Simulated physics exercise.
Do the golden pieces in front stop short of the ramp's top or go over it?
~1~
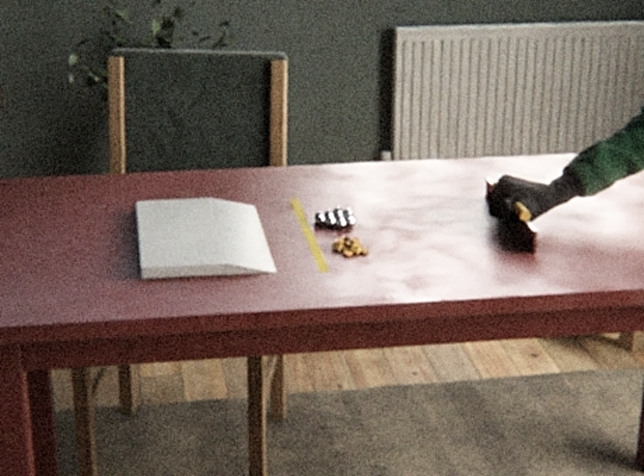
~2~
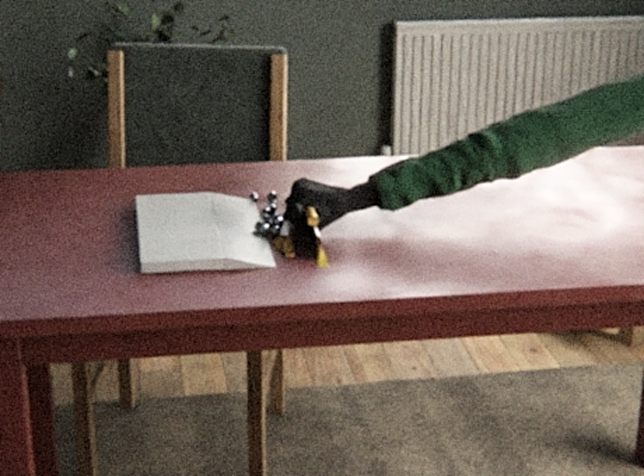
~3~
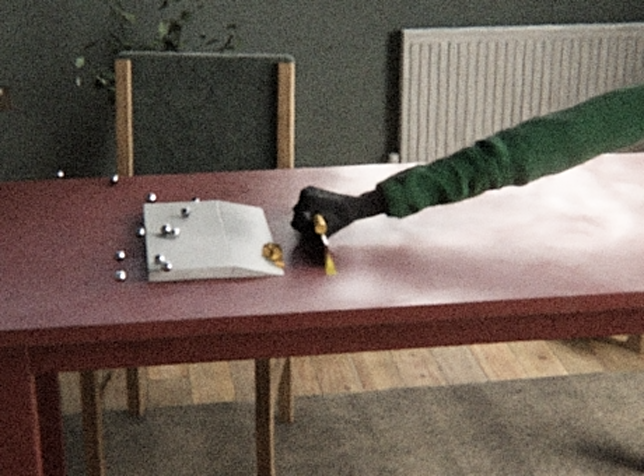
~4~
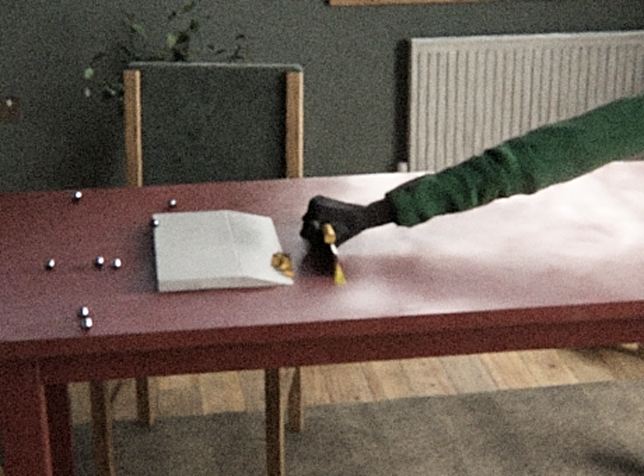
The golden pieces stop short of the top, staying around the ramp's near edge. The silvery balls from the back lot are the ones that go over.
